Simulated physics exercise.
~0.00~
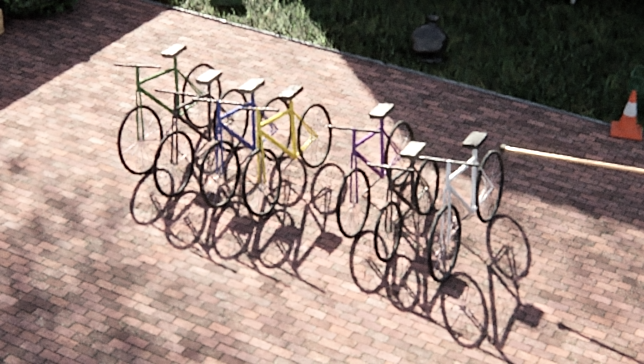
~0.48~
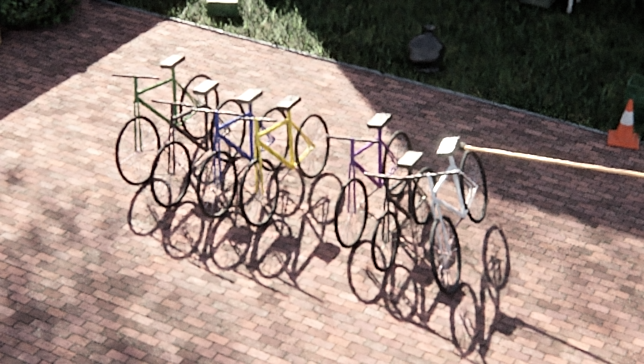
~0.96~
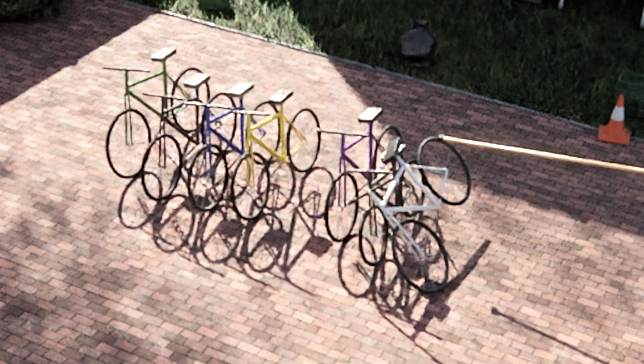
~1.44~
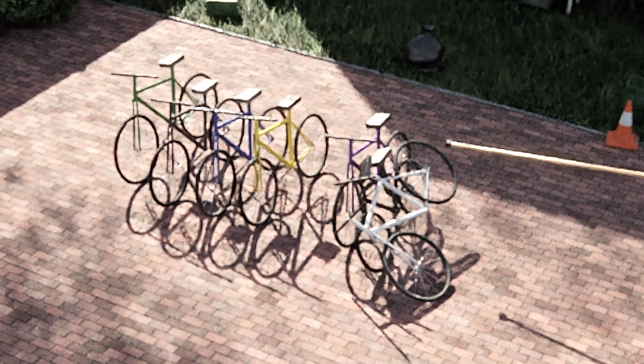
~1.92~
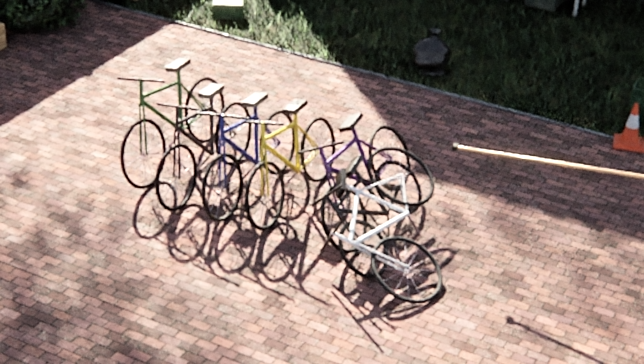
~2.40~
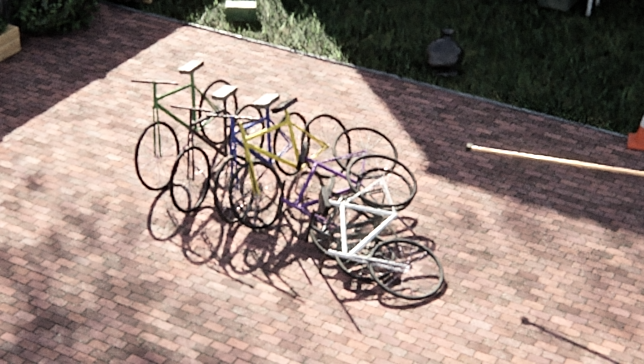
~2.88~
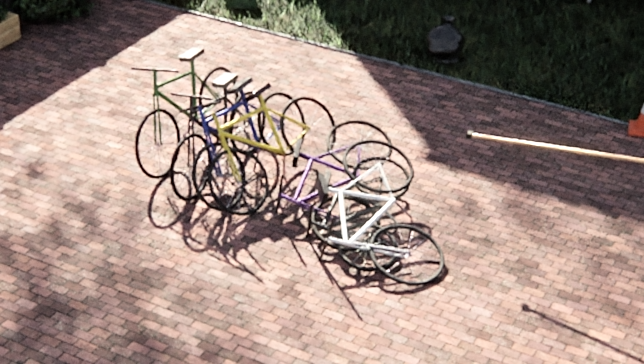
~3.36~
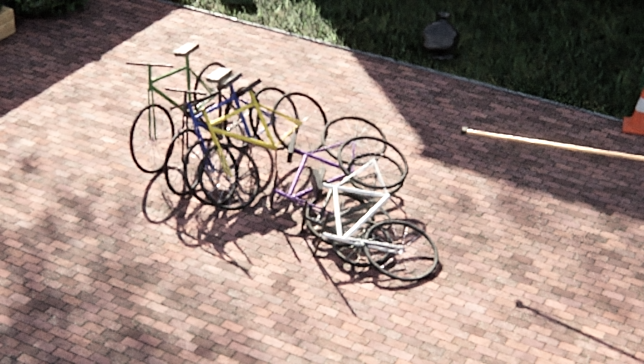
Row of parked bicycles toppling leftward after a pole pushes the nearest white one, purple falling, yellow and blue left leaning.
